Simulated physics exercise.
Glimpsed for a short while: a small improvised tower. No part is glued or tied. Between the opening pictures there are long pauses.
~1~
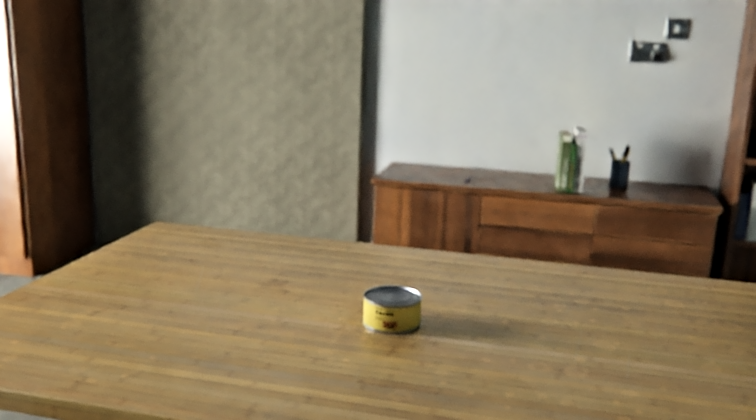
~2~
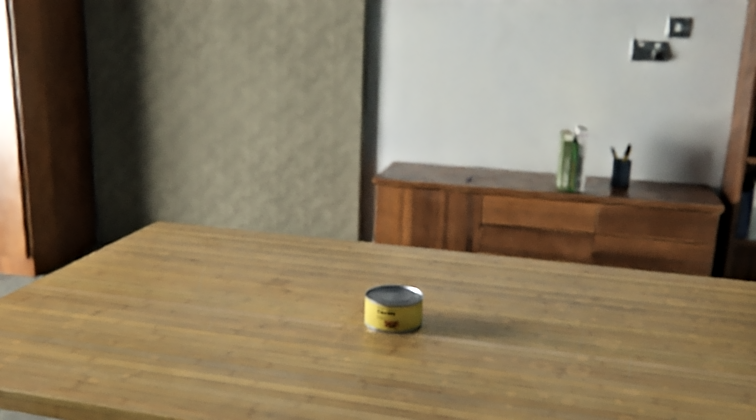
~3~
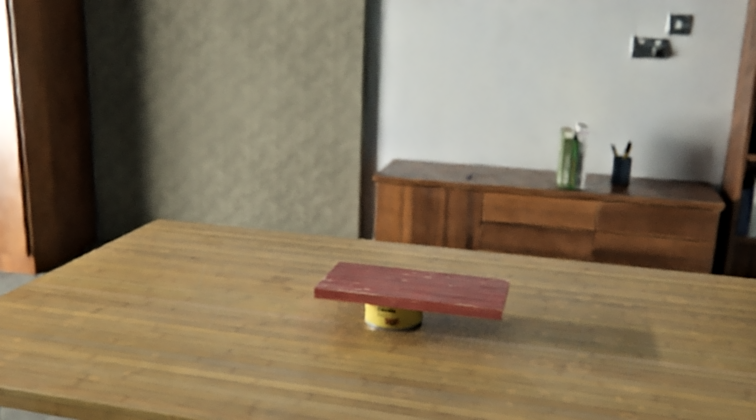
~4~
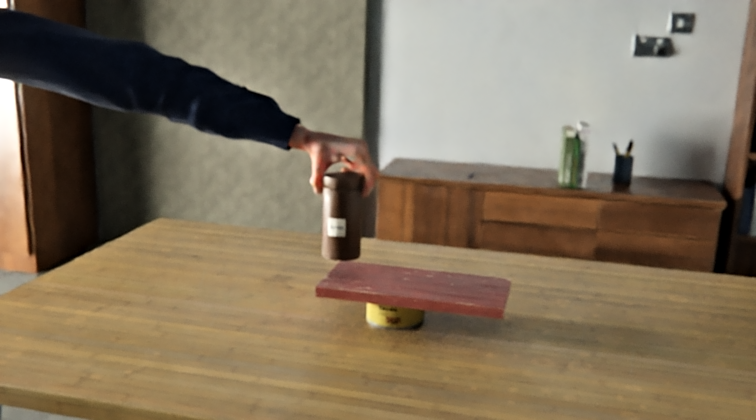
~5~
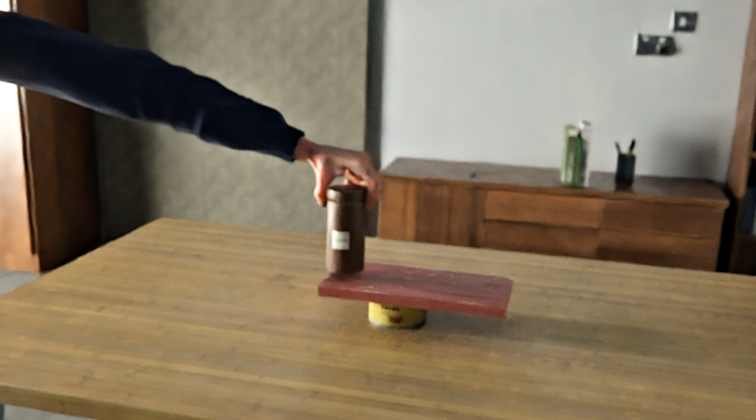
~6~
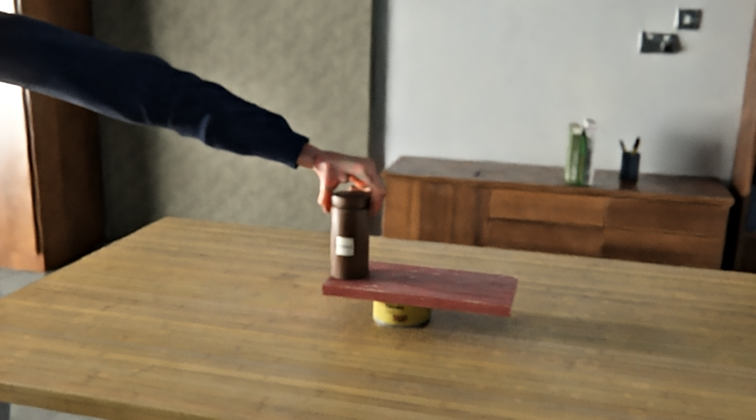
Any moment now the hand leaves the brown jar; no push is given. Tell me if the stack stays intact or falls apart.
The stack is stable.
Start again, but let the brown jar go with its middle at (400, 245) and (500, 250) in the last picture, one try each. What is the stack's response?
Well, the first time the stack stays put, and the second time it comes down.
Then, 0.80 s past the last view, nothing moves.
Then, 1.70 s past the last view, brown jar resting near (350, 235).
Finally, all 3 still in place. Final places as the last picture's camera would see them, brown jar near (349, 235). The stack stays up.
